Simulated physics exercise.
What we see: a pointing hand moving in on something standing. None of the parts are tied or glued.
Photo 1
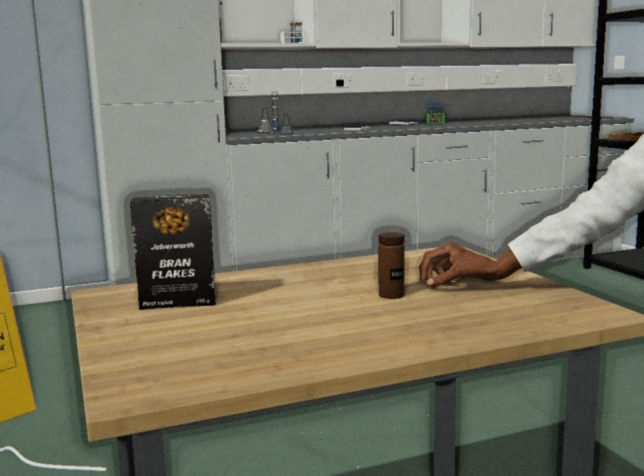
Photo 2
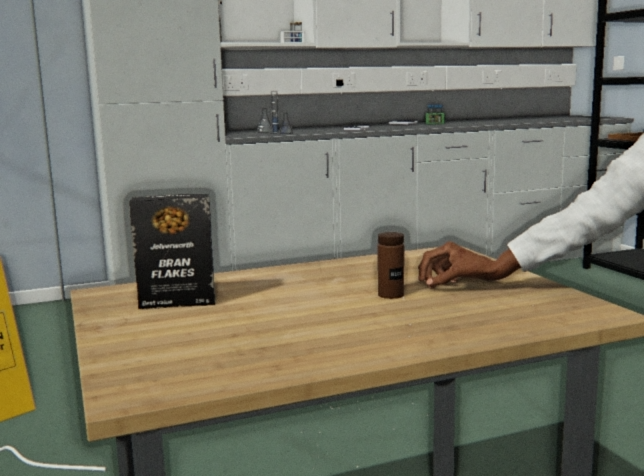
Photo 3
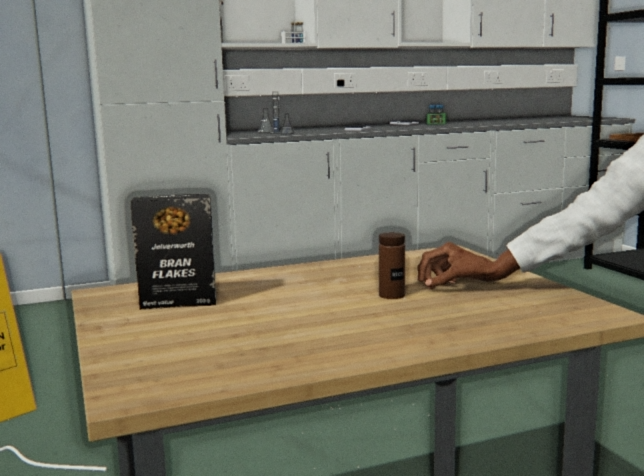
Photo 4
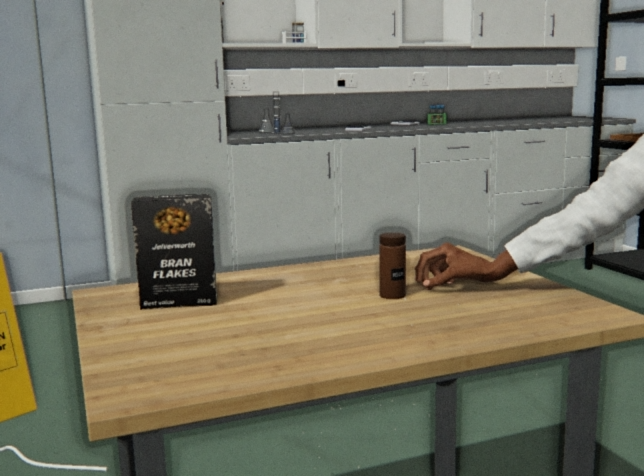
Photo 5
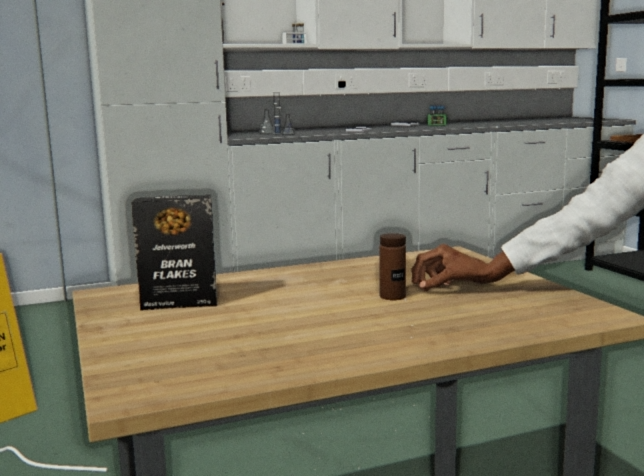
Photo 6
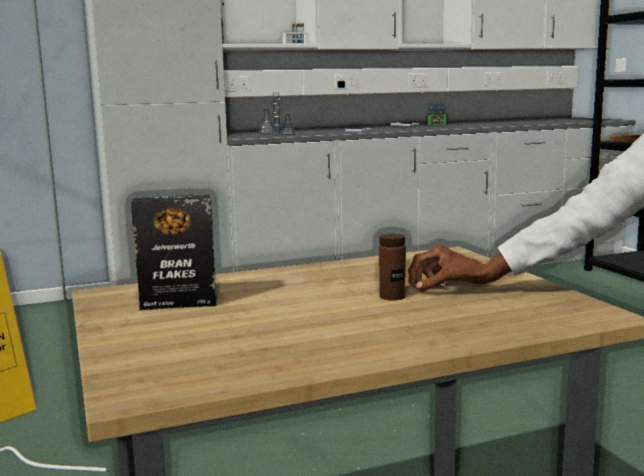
A hand in a white sleeve reached in from the right and edged slightly left toward a brown shaker on a wooden table, while the shaker and a black bran flakes box stayed still.
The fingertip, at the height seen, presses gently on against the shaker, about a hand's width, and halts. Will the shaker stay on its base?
Yes, it stays up.
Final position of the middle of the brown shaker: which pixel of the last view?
At about (336, 274).
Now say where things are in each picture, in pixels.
Brown shaker (392, 266), in the first picture.
Brown shaker (391, 265), in the second picture.
Brown shaker (392, 266), in the third picture.
Brown shaker (393, 266), in the fourth picture.
Brown shaker (393, 267), in the fifth picture.
Brown shaker (392, 267), in the sixth picture.
Then, 0.50 s past the last view, brown shaker displaced about its own width near (376, 269).
Then, 1.00 s past the last view, brown shaker displaced well along near (350, 272).
Finally, moved from the start, brown shaker. Final places as the last picture's camera would see them, brown shaker near (336, 274).
